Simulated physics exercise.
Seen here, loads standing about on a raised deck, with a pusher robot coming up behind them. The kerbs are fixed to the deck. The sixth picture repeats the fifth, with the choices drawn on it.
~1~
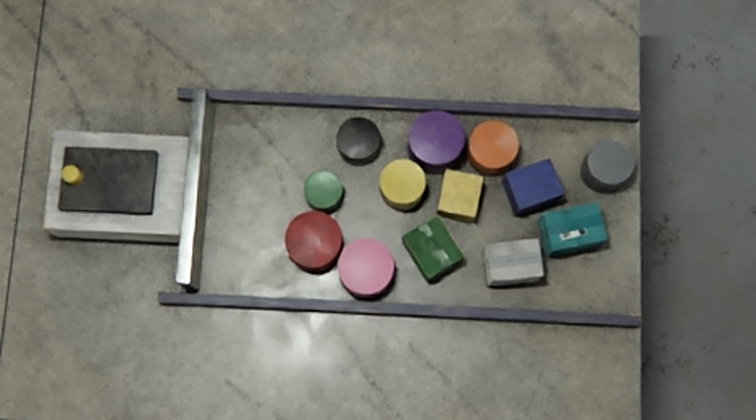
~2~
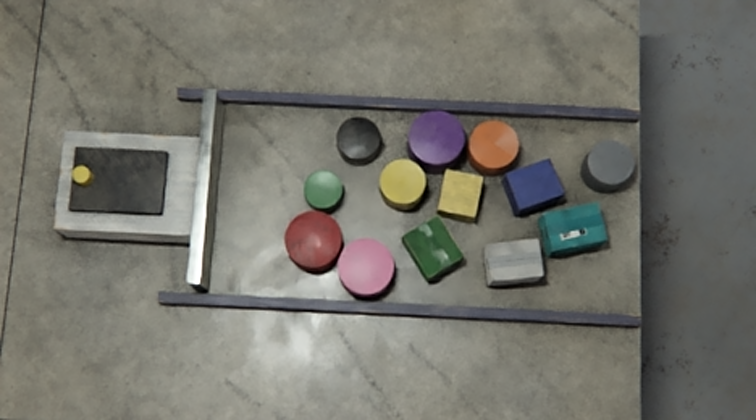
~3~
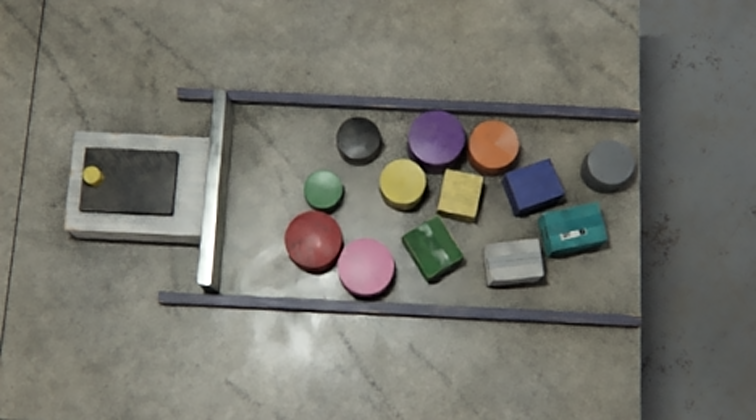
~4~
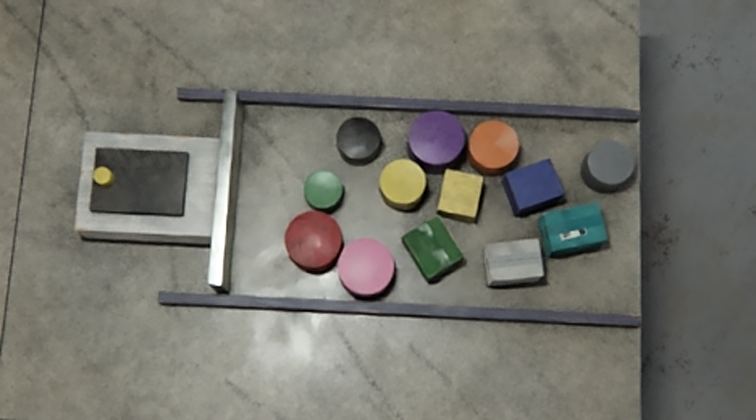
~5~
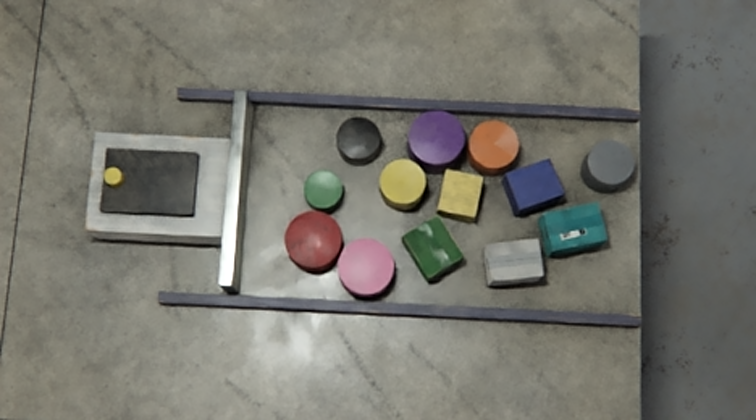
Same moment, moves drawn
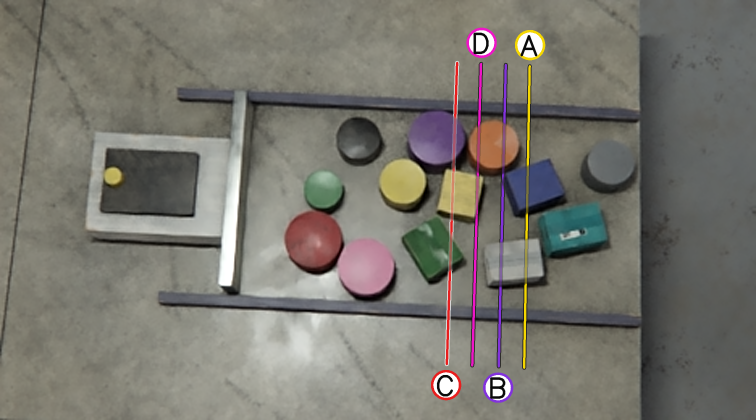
A raised, stained grey deck with two dark rails running across it is seen from directly above, its edge at the right. Between the rails stand round loads in black, purple, orange, yellow, green, red, pink and grey, with yellow, blue, green, teal and pale grey boxes mostly toward the right. From the left, a pale robot slides its wide blade slowly rightward, touching nothing, while the loads and camera stay still.
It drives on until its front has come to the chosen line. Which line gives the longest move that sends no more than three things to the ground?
Line B.
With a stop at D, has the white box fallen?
By then, no.
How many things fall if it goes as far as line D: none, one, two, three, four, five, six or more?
By then, one.
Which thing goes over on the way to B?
It is the grey canister.
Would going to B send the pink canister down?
By then, no.
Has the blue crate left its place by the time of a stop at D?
Yes.
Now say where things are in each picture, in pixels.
The first picture shows yellow pail (402, 185); black canister (358, 142); pink canister (366, 269).
The second picture shows robot (126, 181); red canister (314, 242).
The third picture shows robot (136, 181); orange canister (492, 149).
The fourth picture shows robot (147, 182); purple canister (435, 143).
The fifth picture shows robot (157, 182); yellow crate (459, 197); green box (433, 249); blue crate (533, 188).
On the marked copy, A at (527, 212); B at (502, 211); C at (452, 209); D at (477, 210).
Following B. Soon after the start, robot (254, 187); pink canister (401, 275); black canister (364, 142).
Later, robot (351, 192); blue crate (566, 193); orange canister (555, 151).
In the end, robot (427, 195); grey canister over the edge; turquoise box (642, 233); one fallen.
As for the rest, A drops five; C is within the limit but short; D is within the limit but short.
